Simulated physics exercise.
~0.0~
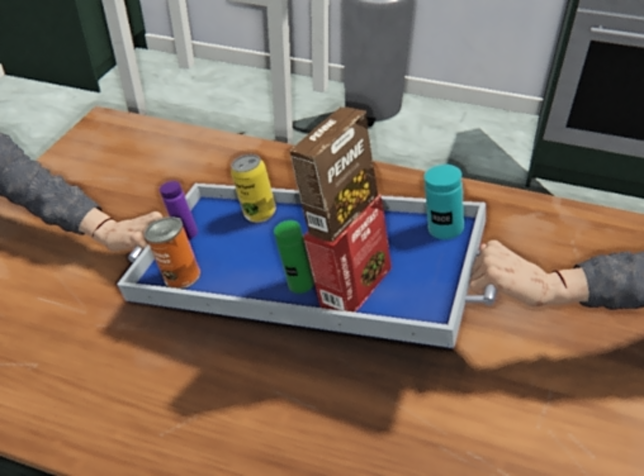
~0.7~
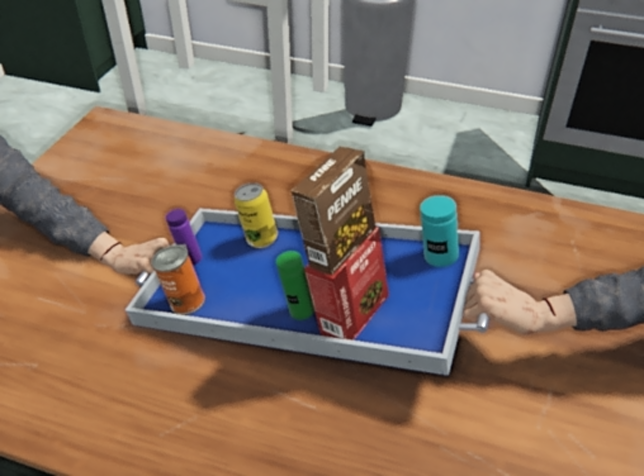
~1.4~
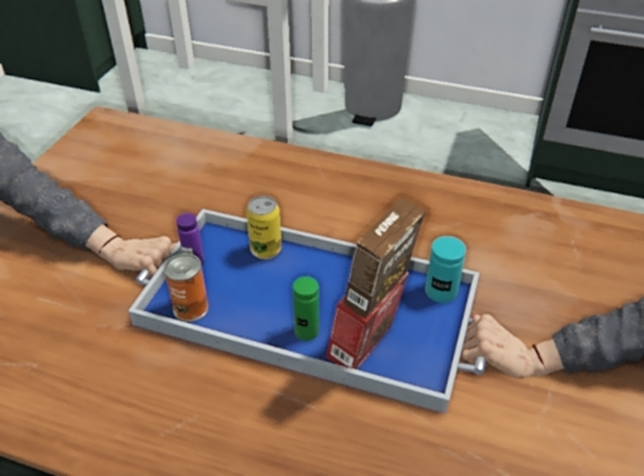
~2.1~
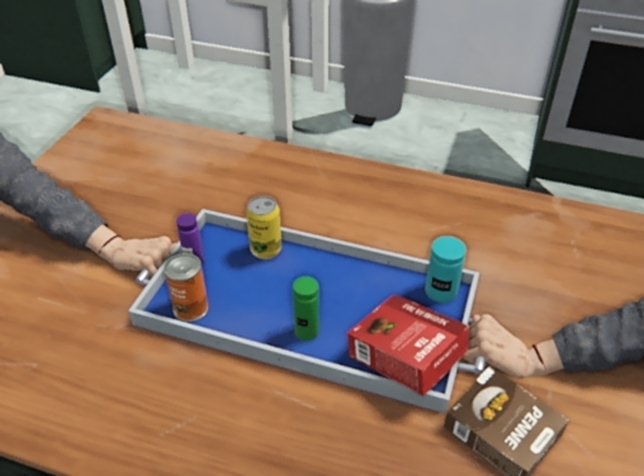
Two hands lowering a loaded blue tray onto a wooden table, the stacked brown and red packets toppling right, brown landing off it.
